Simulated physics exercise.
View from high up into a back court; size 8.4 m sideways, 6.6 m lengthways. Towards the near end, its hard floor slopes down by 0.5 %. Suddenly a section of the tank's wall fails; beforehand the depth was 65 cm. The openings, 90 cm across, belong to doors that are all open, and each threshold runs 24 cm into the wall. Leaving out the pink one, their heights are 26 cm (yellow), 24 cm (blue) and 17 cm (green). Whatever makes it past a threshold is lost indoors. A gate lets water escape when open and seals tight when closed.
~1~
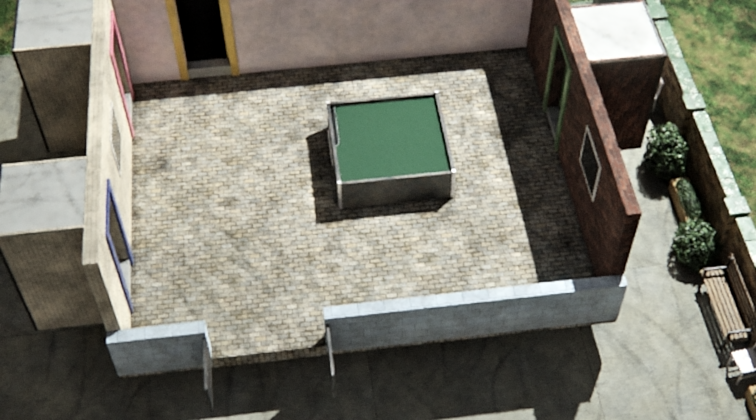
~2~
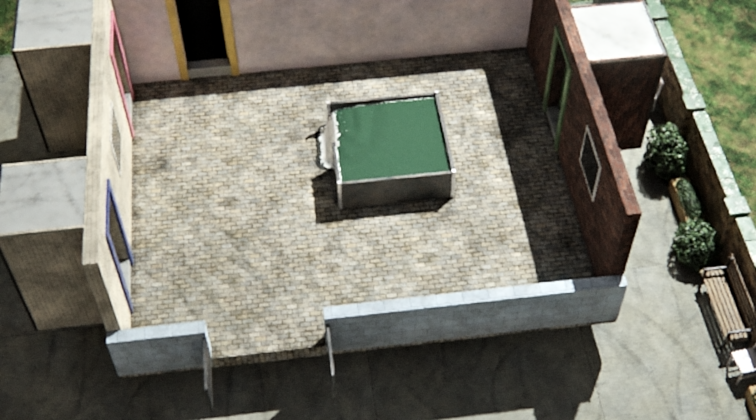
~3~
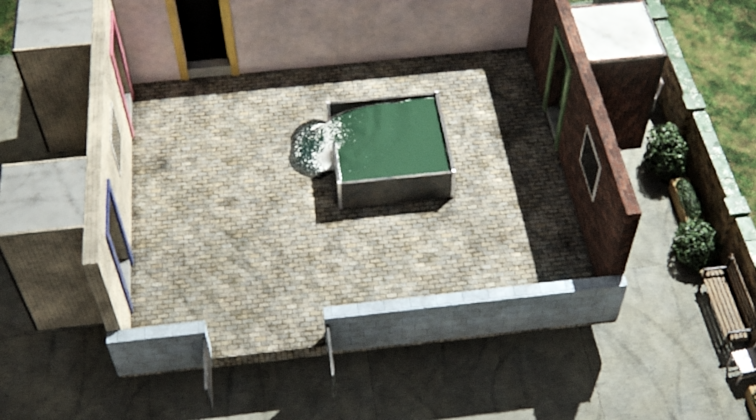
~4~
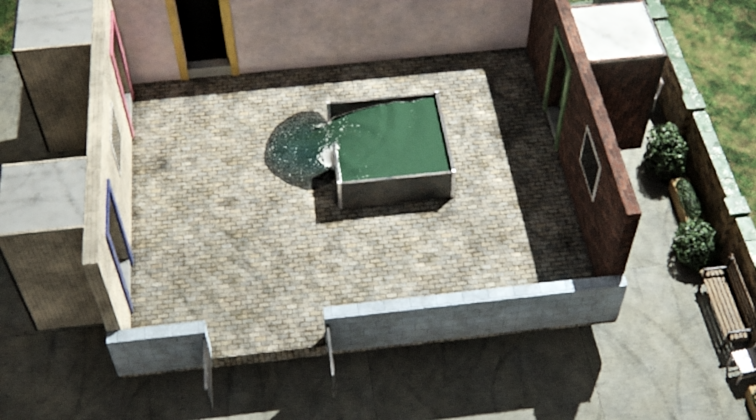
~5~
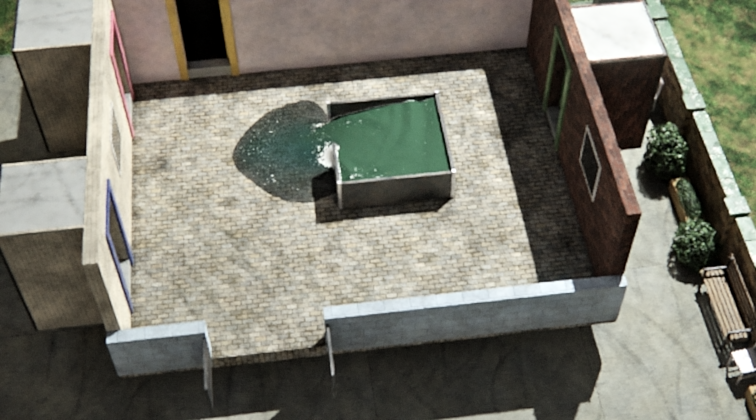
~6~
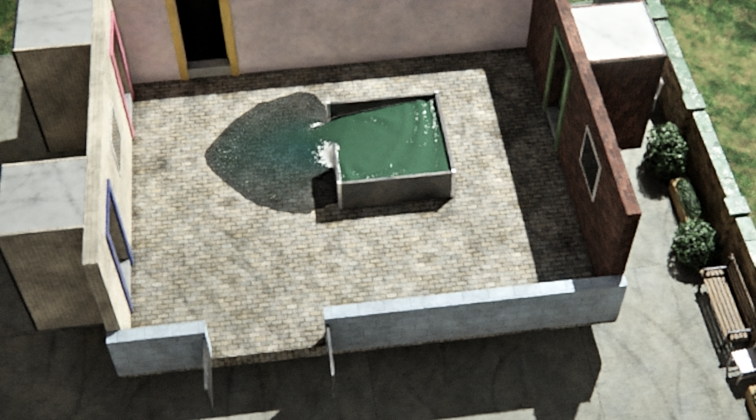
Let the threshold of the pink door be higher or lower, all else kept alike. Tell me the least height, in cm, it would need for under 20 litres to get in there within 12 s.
You would need roughly 20 cm.
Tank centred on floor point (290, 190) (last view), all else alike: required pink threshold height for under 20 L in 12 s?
18 cm or thereabouts.
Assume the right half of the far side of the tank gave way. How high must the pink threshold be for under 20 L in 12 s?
In that case you'd want it roughly 9.5 cm high.
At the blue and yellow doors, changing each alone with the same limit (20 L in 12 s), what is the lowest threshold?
About 7.5 cm at blue and 12.5 cm at yellow.
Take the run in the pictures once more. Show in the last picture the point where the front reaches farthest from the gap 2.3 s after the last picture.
Pixel: About (131, 355).
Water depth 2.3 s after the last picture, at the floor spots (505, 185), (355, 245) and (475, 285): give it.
Close to 0, 0 and 0 cm, one after the other.
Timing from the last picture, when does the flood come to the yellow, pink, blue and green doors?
Reading them off: Yellow 0.8 s, then pink 0.8 s, then blue 1.6 s, then green 9.5 s.
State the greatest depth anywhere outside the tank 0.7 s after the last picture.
Roughly 34 cm.
Then, 0.7 s after the last picture water covers 25 % of the floor, deepest (34 cm) near (323, 147); it has not reached the pink door.
Then, 2.3 s after the last picture water covers 35 % of the floor, deepest (29 cm) near (133, 113); 29 cm at the pink door, 3 litres in over its 25 cm threshold.
Then, 11.3 s after the last picture water covers 90 % of the floor, deepest (8 cm) near (131, 355); 6 cm at the pink door, 6 litres in over its 25 cm threshold.
At the pink door as built, the water peaked near 29 cm, 2.3 s after the last picture.
Run again over the same 12 s with other heights there, 34 litres in over 18 cm, 7 litres over 24.5 cm. The limit of 20 litres is kept from about 20 cm up.
